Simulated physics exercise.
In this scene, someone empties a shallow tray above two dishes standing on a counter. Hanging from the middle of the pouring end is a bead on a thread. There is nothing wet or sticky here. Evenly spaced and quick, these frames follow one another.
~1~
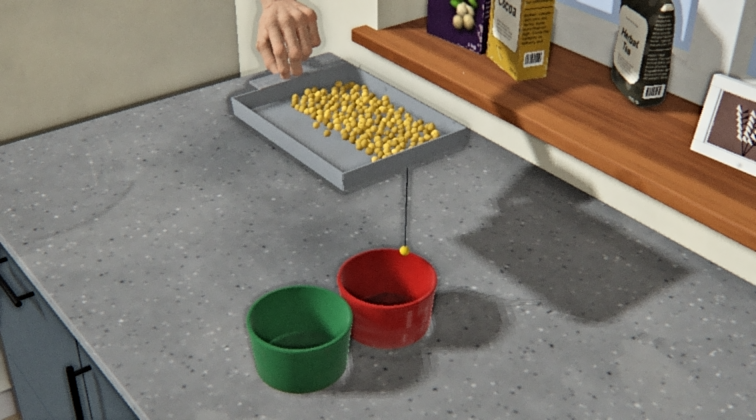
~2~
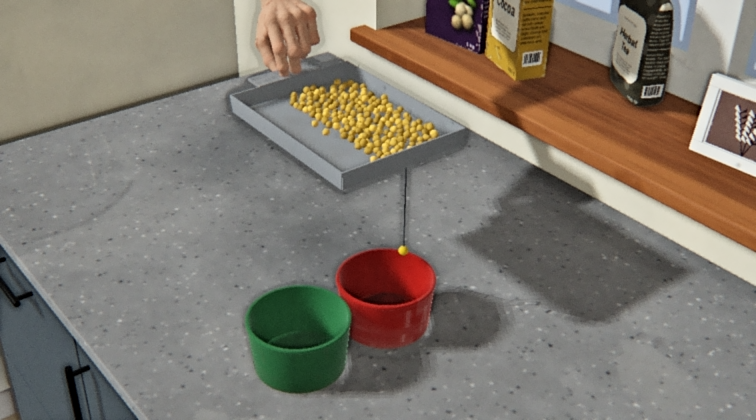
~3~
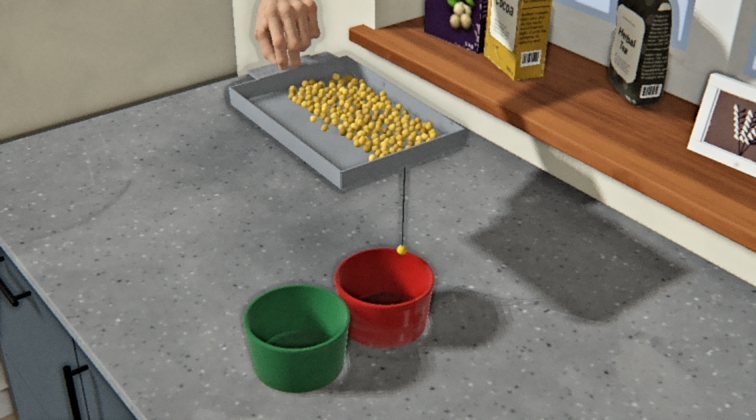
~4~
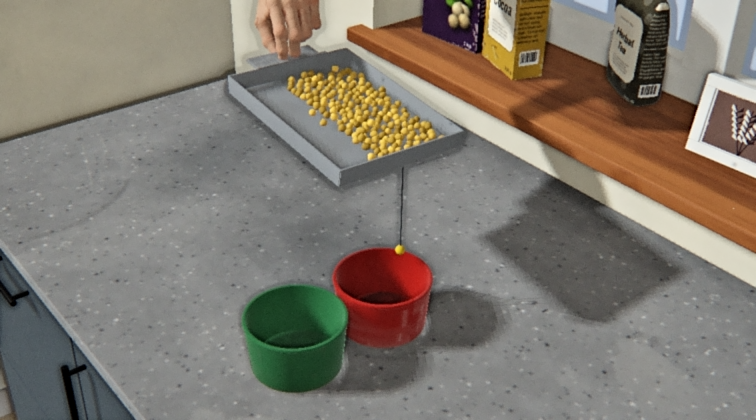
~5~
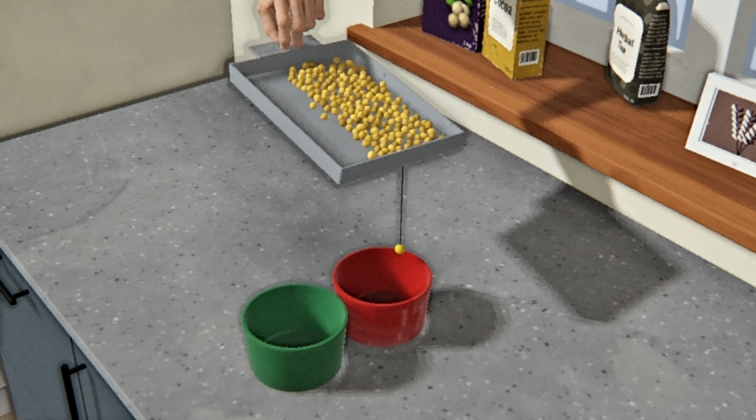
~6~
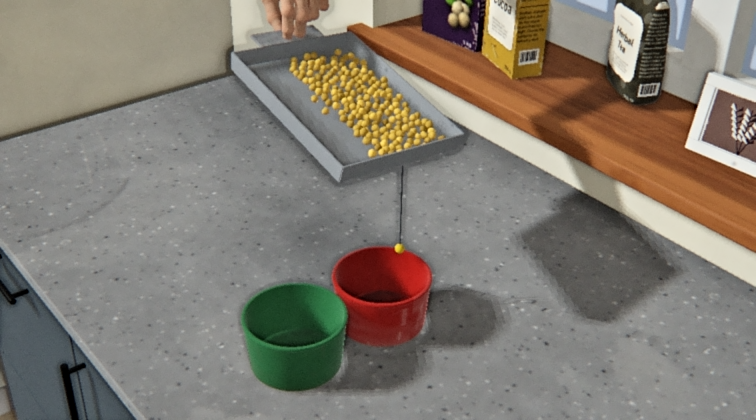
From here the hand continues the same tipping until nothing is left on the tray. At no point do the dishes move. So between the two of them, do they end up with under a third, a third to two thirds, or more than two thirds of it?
The share that ends up caught is smaller than one third, I reckon.
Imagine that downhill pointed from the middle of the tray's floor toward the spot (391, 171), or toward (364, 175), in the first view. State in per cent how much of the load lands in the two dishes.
30 % and 70 %.
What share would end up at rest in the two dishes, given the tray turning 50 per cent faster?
Share: Roughly 0%.
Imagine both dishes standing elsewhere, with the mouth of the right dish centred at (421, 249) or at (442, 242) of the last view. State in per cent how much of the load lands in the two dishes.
You'd get 50 in a hundred first and 70 in a hundred after that.
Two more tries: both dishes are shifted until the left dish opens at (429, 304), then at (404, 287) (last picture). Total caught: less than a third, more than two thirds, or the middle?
First place: Between a third and two thirds. Second place: Above two thirds.
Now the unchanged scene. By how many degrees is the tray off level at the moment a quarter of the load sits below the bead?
105°, roughly.
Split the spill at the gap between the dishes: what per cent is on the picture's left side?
Close to 0 %.
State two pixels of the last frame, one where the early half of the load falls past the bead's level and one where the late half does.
It passes near (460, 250) first and then near (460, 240).
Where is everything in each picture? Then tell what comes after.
In the first frame, corners of the pouring end at (343, 172) and (464, 127), level; middle of the load at (362, 118), puffed corn balls; left dish at (330, 362); right dish at (417, 319); bead on its thread at (405, 251).
In the second frame, corners of the pouring end at (342, 172) and (463, 128), level; middle of the load at (360, 117).
In the third frame, corners of the pouring end at (341, 170) and (462, 128), tipped barely, lowest at the right corner; middle of the load at (359, 114).
In the fourth frame, corners of the pouring end at (341, 169) and (461, 130), tipped a little, lowest at the right corner; middle of the load at (358, 109).
In the fifth frame, corners of the pouring end at (342, 167) and (461, 131), tipped a little, lowest at the right corner; middle of the load at (359, 104).
In the sixth frame, corners of the pouring end at (343, 166) and (462, 133), tipped a little, lowest at the right corner; middle of the load at (360, 99); left dish at (325, 360); right dish at (412, 317).
Soon, tray tipped steeply; nearly all on the tray; a stray few outside both.
A while on, tray tipped right over; nearly all on the tray; a stray few outside both; a stray few in the air.
Towards the end, tray tipped past a quarter turn; a stray few in the right dish; nearly all outside both.
Finally, tray tipped past a quarter turn; none in the left dish; a stray few in the right dish; nearly all outside both.
